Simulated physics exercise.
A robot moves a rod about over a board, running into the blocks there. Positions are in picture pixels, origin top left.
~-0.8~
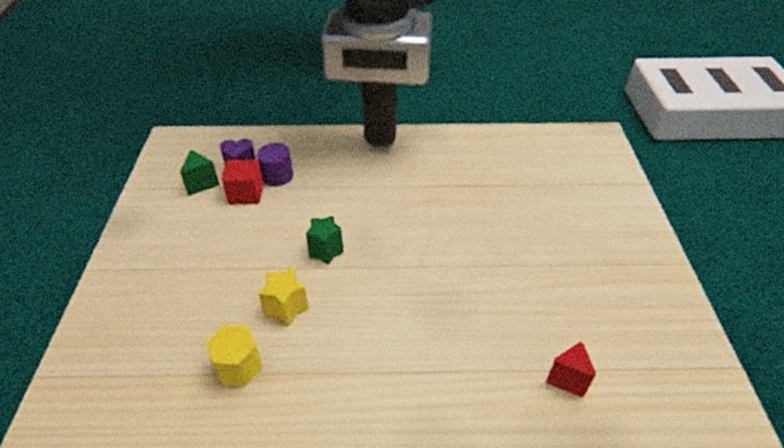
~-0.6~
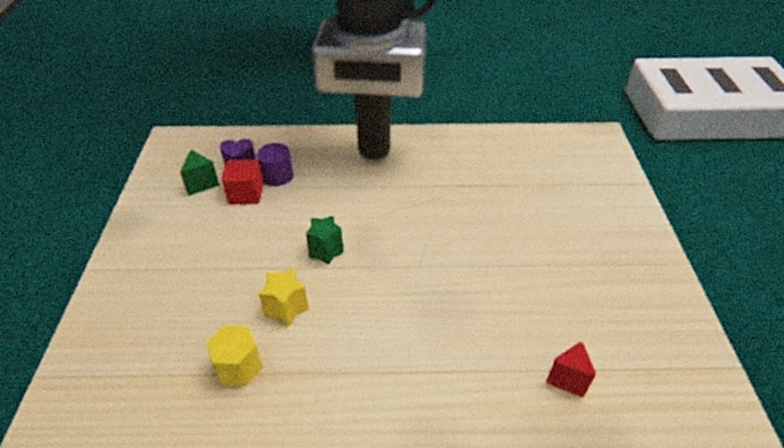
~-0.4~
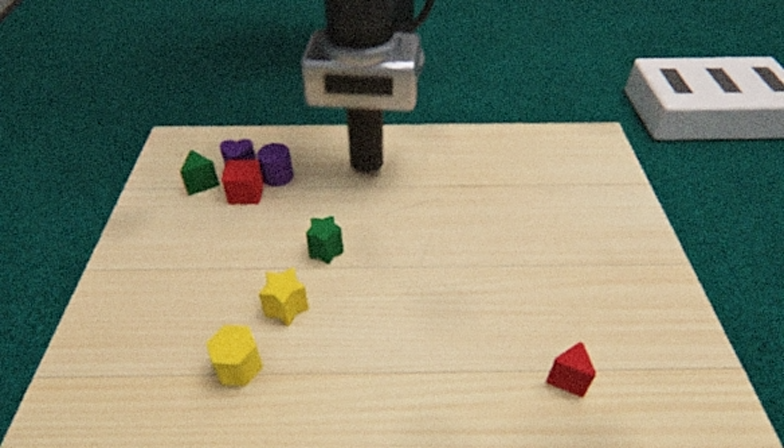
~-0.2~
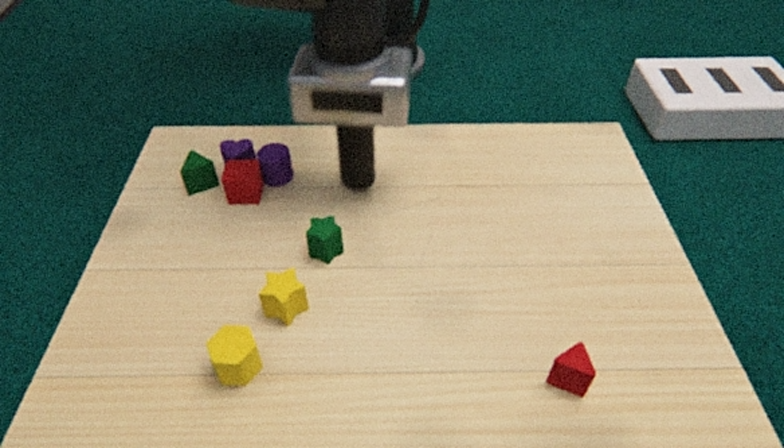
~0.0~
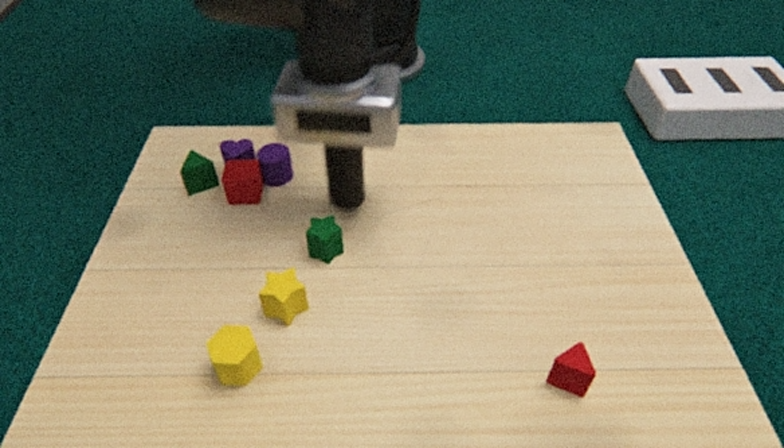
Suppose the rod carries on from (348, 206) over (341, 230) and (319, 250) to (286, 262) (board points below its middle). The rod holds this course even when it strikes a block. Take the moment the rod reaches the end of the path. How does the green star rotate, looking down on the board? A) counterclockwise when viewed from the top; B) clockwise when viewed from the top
Option A.
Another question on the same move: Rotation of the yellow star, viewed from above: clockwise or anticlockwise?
From overhead, clockwise.
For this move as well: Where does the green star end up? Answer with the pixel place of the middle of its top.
Top centre: (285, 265).
One third of the way, rod (340, 223); green star (319, 232).
Two thirds of the way, rod (317, 243); green star (298, 255).
At the end, rod (284, 254); purple disc unmoved; yellow star (281, 292), turned 20° clockwise; green star (285, 265), turned 75° anticlockwise.
